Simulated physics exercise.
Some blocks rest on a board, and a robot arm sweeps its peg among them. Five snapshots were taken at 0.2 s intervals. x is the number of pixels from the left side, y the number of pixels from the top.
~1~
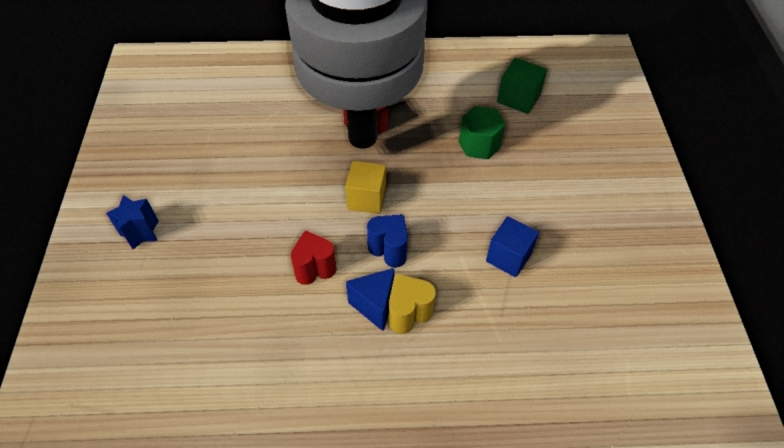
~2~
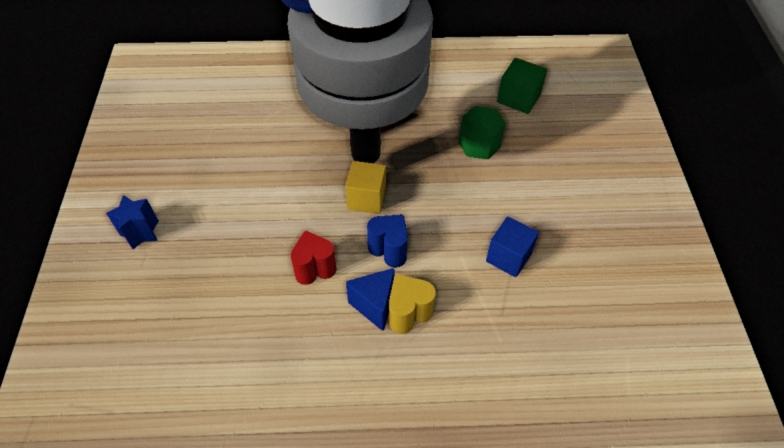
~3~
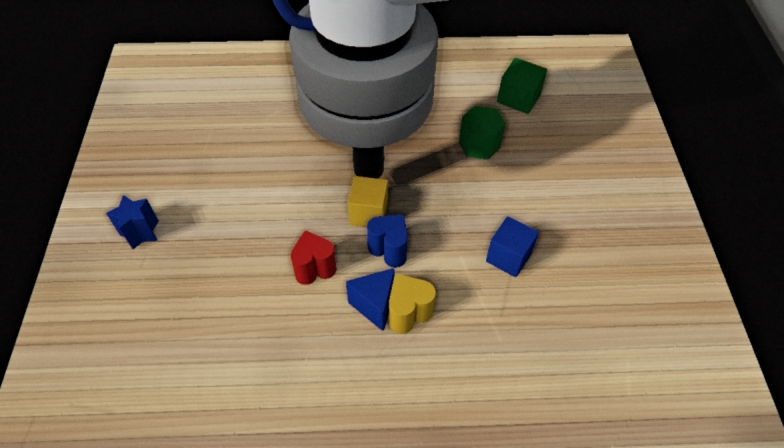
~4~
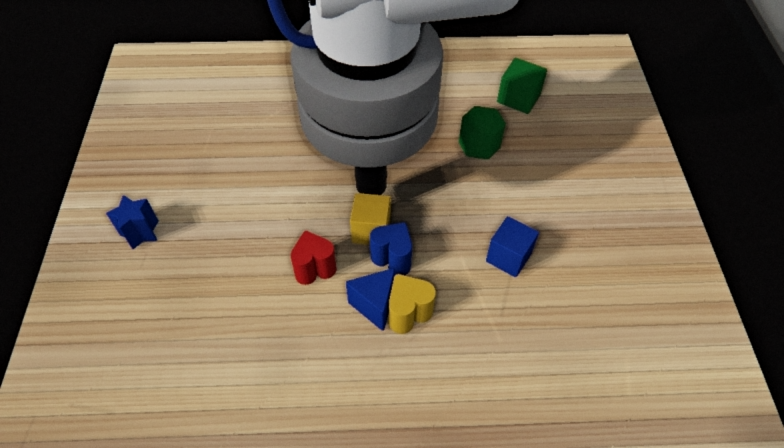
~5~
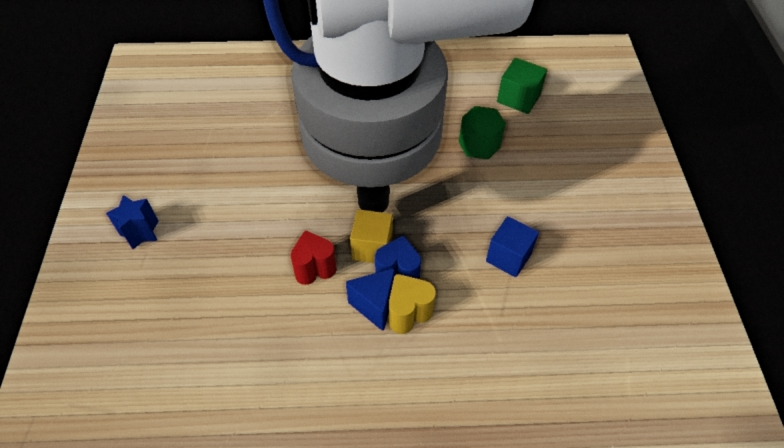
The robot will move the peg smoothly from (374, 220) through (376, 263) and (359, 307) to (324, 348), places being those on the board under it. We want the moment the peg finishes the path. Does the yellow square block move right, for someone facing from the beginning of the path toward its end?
Yes
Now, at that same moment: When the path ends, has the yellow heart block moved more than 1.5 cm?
It seems not.
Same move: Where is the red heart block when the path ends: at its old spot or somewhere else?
By the end it is where it was.
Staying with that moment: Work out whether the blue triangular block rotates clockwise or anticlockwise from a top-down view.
Short answer: Counterclockwise.
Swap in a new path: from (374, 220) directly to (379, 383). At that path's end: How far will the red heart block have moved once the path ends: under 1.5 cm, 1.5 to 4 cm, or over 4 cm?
If I had to pick, the red heart block travels less than 1.5 cm here.
The first path, step by step. One third of the way, peg (375, 248); yellow square block (360, 270), turned 15° clockwise; blue triangular block (374, 306); blue heart block (404, 266), turned 25° anticlockwise; yellow heart block (416, 298), turned 15° clockwise.
Two thirds of the way, peg (358, 293); yellow square block (329, 311), turned 35° clockwise; blue triangular block (371, 320), turned 25° anticlockwise; blue heart block (405, 268), turned 40° anticlockwise; yellow heart block (418, 300), turned 20° clockwise.
At the end, peg (321, 334); red heart block in place; yellow square block (285, 349), turned 55° clockwise; blue triangular block (371, 323), turned 35° anticlockwise; blue heart block (405, 268), turned 40° anticlockwise; yellow heart block (418, 300), turned 20° clockwise.
